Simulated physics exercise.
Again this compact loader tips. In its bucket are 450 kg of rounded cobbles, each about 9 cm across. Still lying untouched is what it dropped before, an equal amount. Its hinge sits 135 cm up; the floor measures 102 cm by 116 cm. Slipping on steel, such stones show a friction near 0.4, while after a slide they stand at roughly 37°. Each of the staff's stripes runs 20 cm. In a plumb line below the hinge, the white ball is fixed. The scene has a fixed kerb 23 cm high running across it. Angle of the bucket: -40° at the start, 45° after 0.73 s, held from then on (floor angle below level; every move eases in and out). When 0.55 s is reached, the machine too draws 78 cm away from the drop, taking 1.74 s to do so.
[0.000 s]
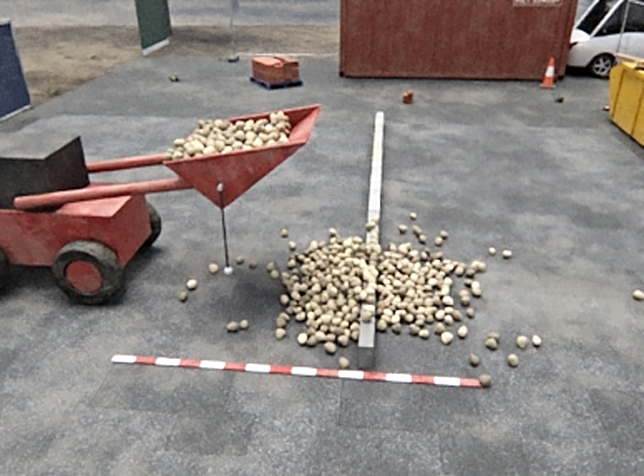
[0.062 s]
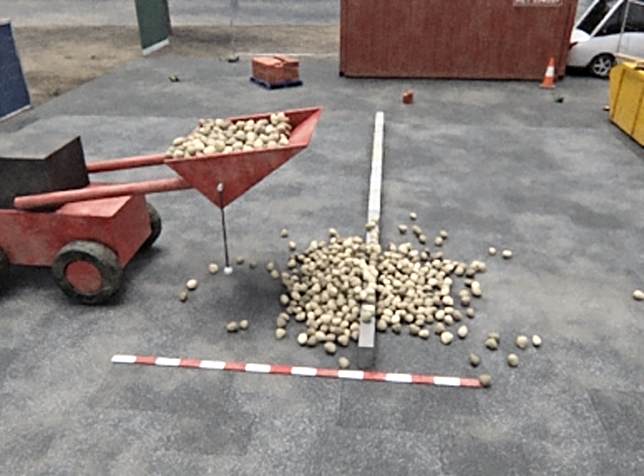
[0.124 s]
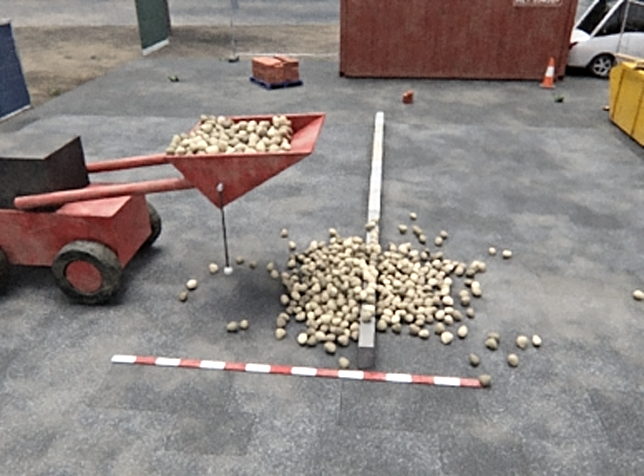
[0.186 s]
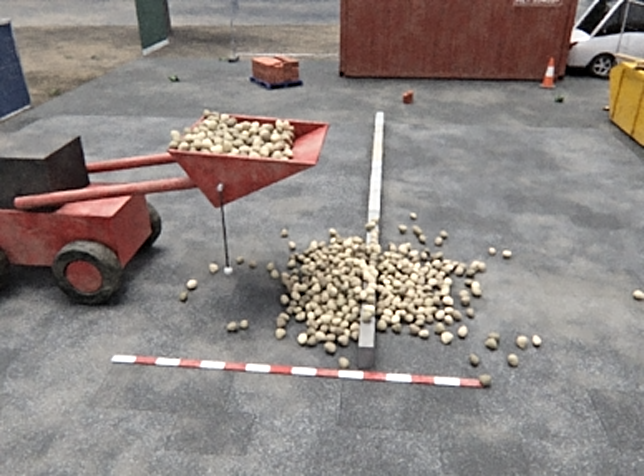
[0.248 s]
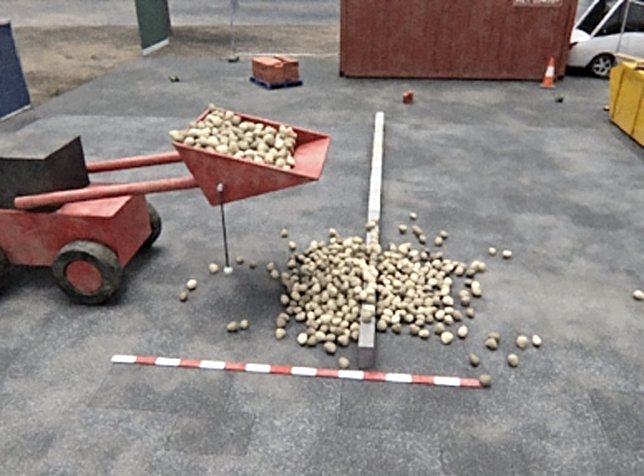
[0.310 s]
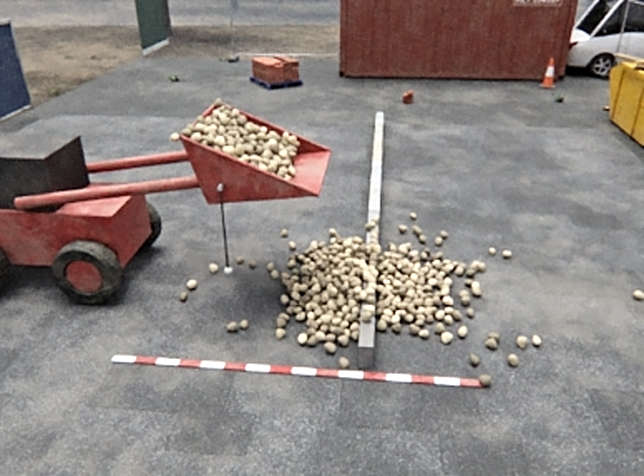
Red loader bucket full of rounded stones gradually tilting downward on the right, above a scattered stone pile straddling a kerb.
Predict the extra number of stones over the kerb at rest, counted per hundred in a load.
About 1 more per hundred stones.
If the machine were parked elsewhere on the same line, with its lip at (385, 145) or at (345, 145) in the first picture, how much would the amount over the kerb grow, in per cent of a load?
About 60 per cent for the first, 15 per cent for the second.
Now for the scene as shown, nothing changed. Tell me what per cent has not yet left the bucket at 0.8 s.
Near 70 per cent of the load is held.
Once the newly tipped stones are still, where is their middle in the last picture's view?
Centre at roughly (310, 273).
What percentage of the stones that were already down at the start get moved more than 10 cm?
Roughly 5 per cent of them.
After 0.6 s the floor is at 32°; in per cent of one load, 100 in the bucket, 68 on this side of the kerb, 35 over the kerb; the foremost stones are at (519, 292).
After 0.8 s the floor is at 45°; in per cent of one load, 71 in the bucket, 97 on this side of the kerb, 35 over the kerb; the foremost stones are at (519, 292).
After 2.7 s the floor is at 45°; in per cent of one load, 0 in the bucket, 166 on this side of the kerb, 36 over the kerb; the foremost stones are at (539, 287).
After 5.4 s the floor is at 45°; in per cent of one load, 0 in the bucket, 166 on this side of the kerb, 36 over the kerb; the foremost stones are at (539, 287). Net gain over the kerb, 1.
